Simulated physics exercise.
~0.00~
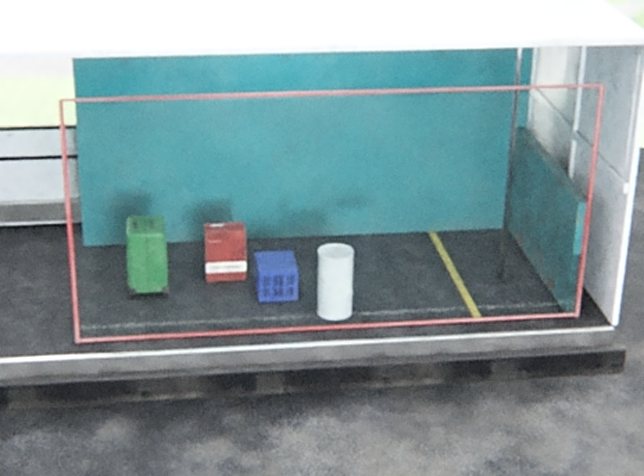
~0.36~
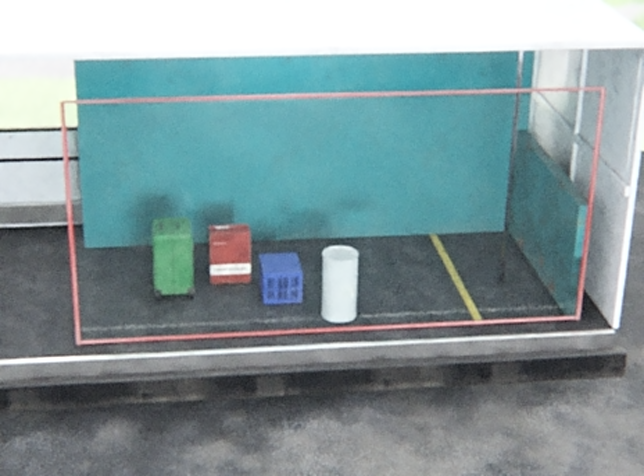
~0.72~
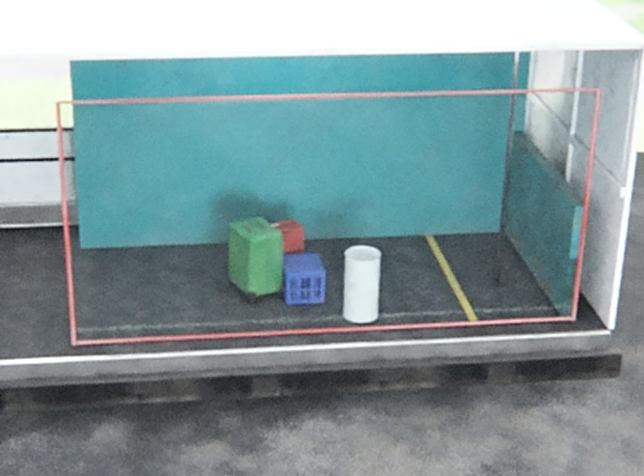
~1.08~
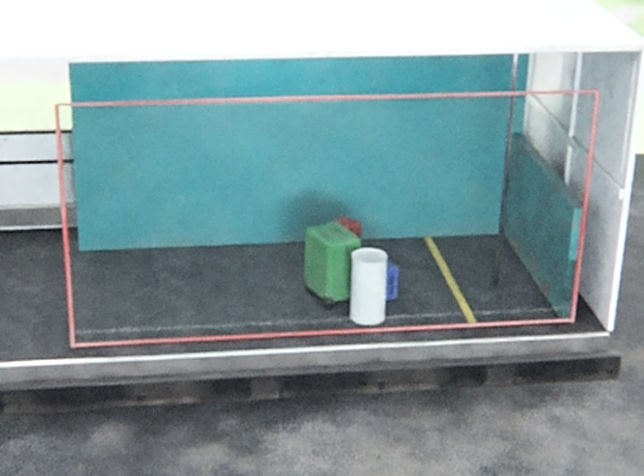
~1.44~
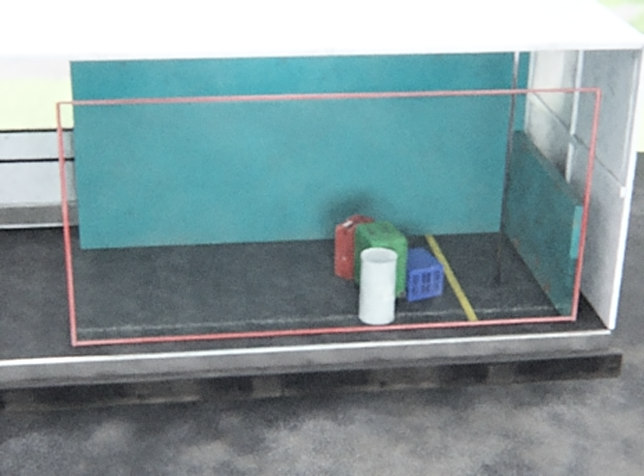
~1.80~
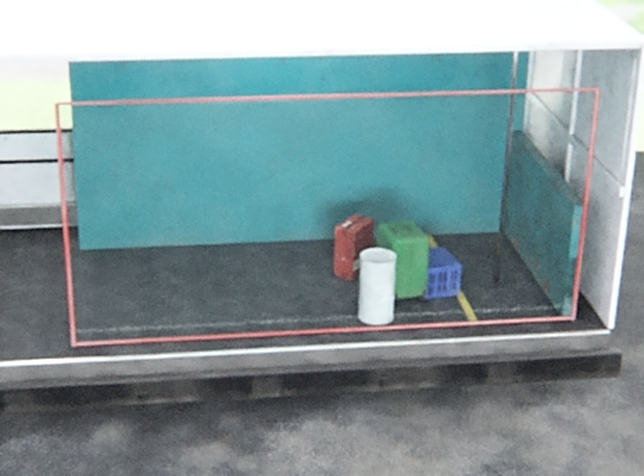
A green case rolls right past a red pack, and a blue crate stops beside it.
